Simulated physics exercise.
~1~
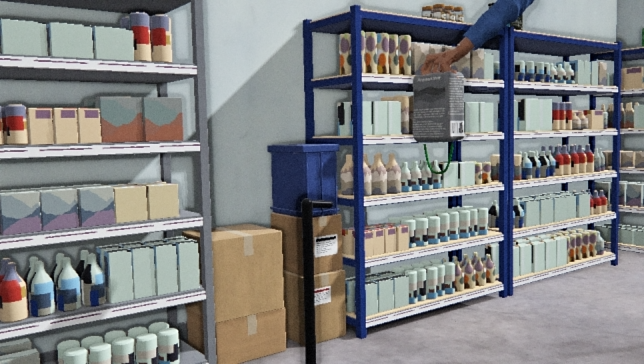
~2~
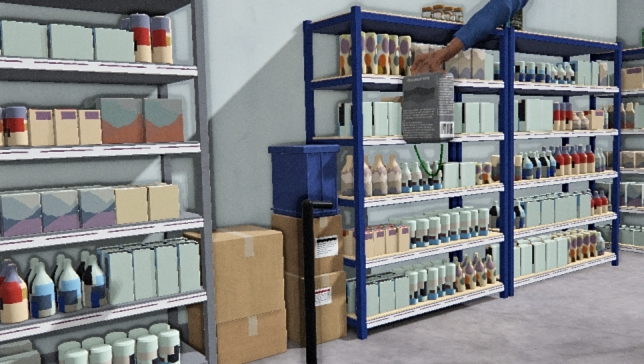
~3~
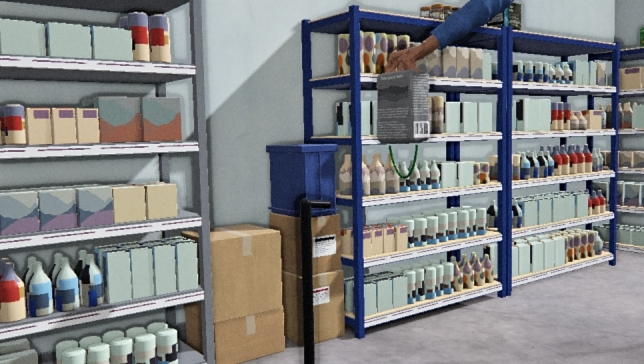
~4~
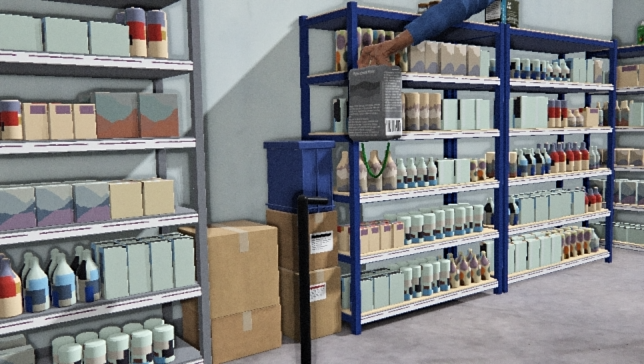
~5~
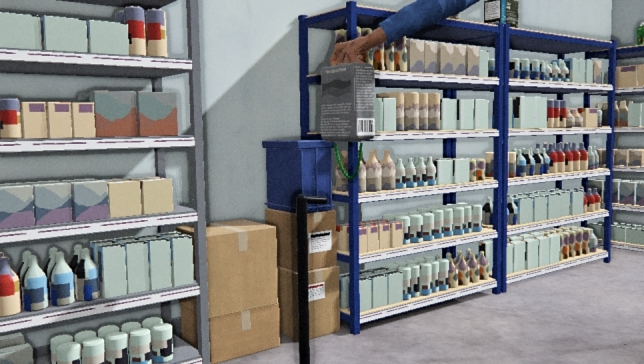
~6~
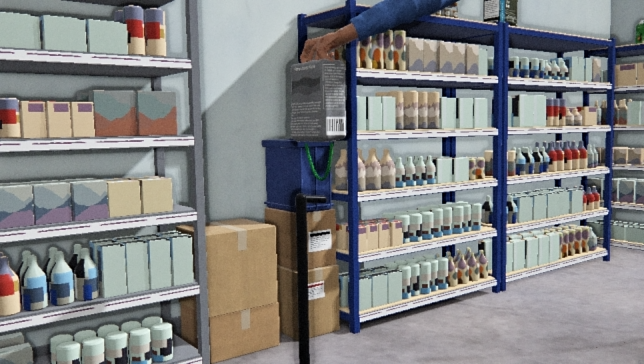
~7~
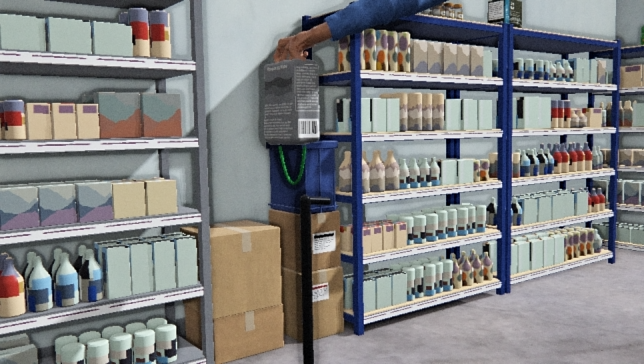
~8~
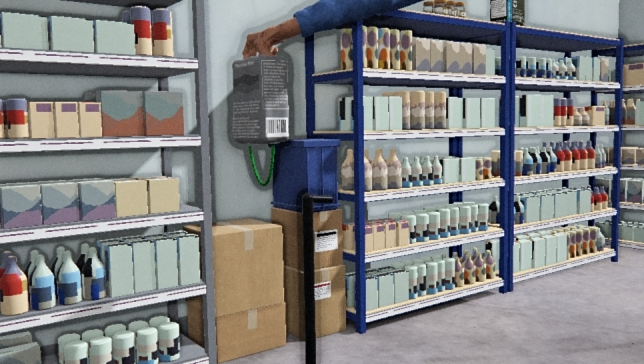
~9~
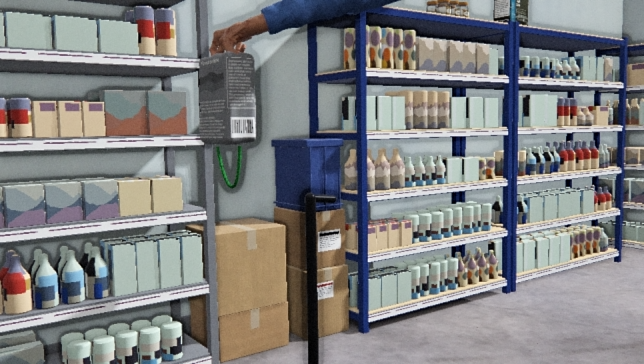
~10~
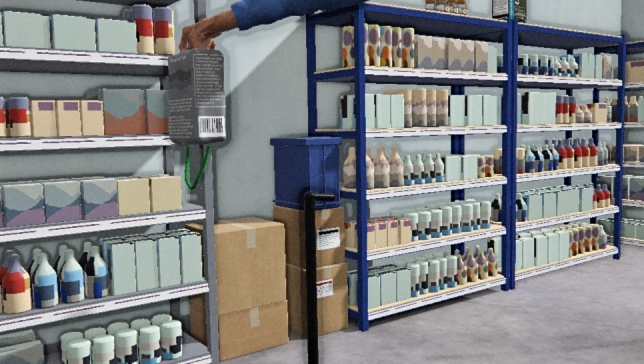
An arm in a blue sleeve reaches in from the upper right of a storeroom, its hand gripping a grey sack with a green loop hanging beneath it, seen by a slightly swaying camera. Grey shelving stands at left and blue shelving at right, both filled with boxes and bottles, with cardboard boxes and a blue bin between them. A black post with a sideways hook rises in front. The hand carries the upright sack steadily left, past the blue shelves and over the post. It passes clear and ends beside the grey shelving, still held.
